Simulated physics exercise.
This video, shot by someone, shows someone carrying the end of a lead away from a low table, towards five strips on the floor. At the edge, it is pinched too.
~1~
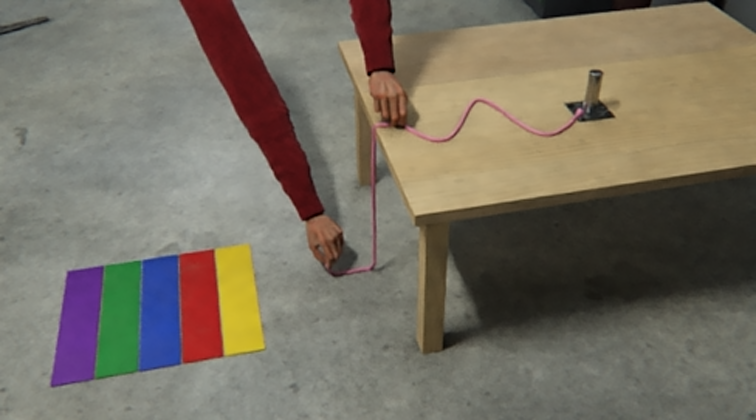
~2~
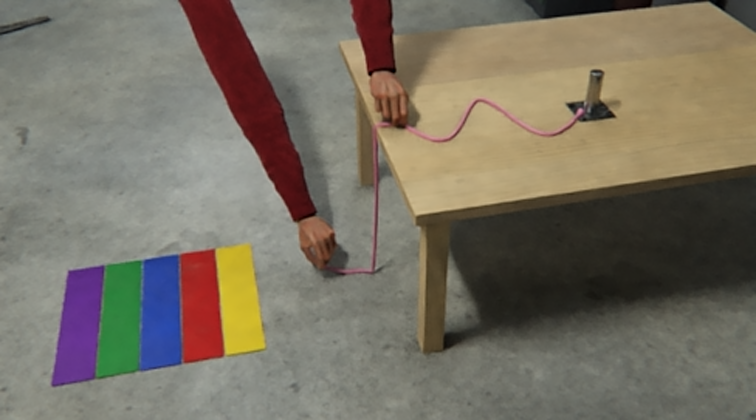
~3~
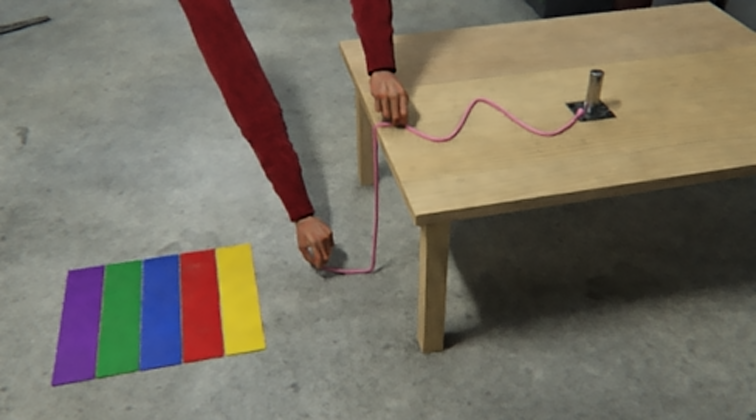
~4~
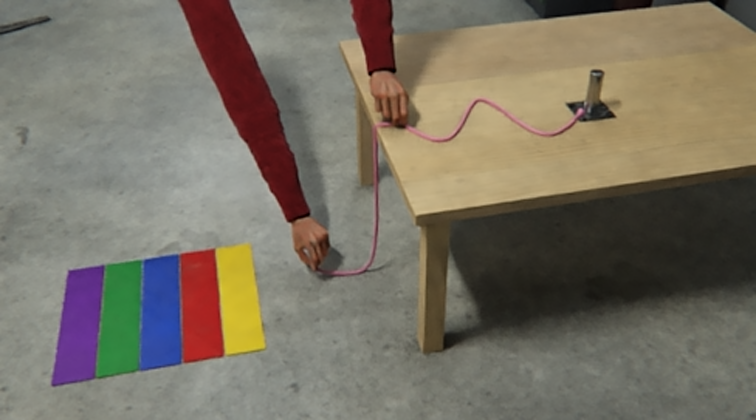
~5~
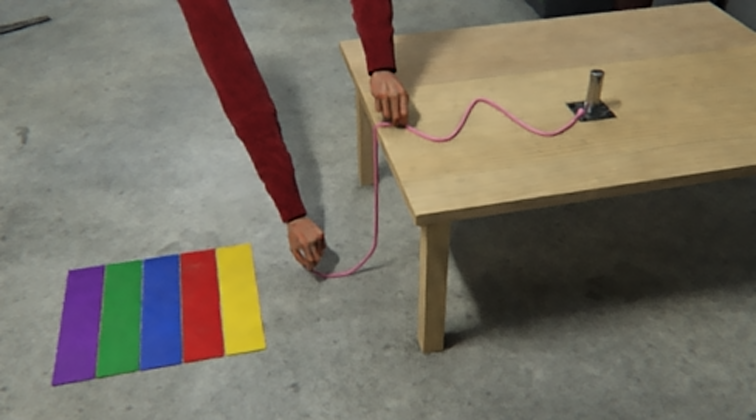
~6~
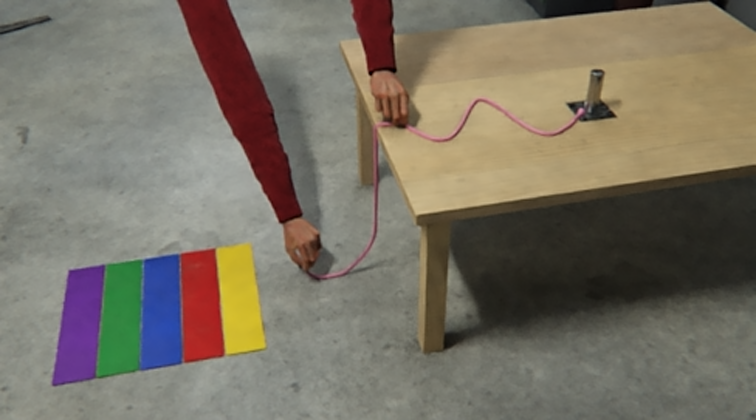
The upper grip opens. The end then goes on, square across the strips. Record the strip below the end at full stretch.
Below the end: Purple.
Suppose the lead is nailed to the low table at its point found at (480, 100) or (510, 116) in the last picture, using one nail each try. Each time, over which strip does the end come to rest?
First try blue, second try green.
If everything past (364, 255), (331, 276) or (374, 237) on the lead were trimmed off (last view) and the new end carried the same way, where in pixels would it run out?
First (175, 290), then (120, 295), then (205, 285).
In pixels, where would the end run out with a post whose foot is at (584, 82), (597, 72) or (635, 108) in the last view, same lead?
Near (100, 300); near (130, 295); near (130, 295).
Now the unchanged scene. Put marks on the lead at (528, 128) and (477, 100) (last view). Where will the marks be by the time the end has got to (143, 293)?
You'll find the first mark at (502, 121) and the second mark at (428, 129).
Early on, end near (143, 293); over blue.
Midway, end near (101, 300); over green.
At the end of the slack, end near (78, 303); over purple. It gets as far as the purple strip.
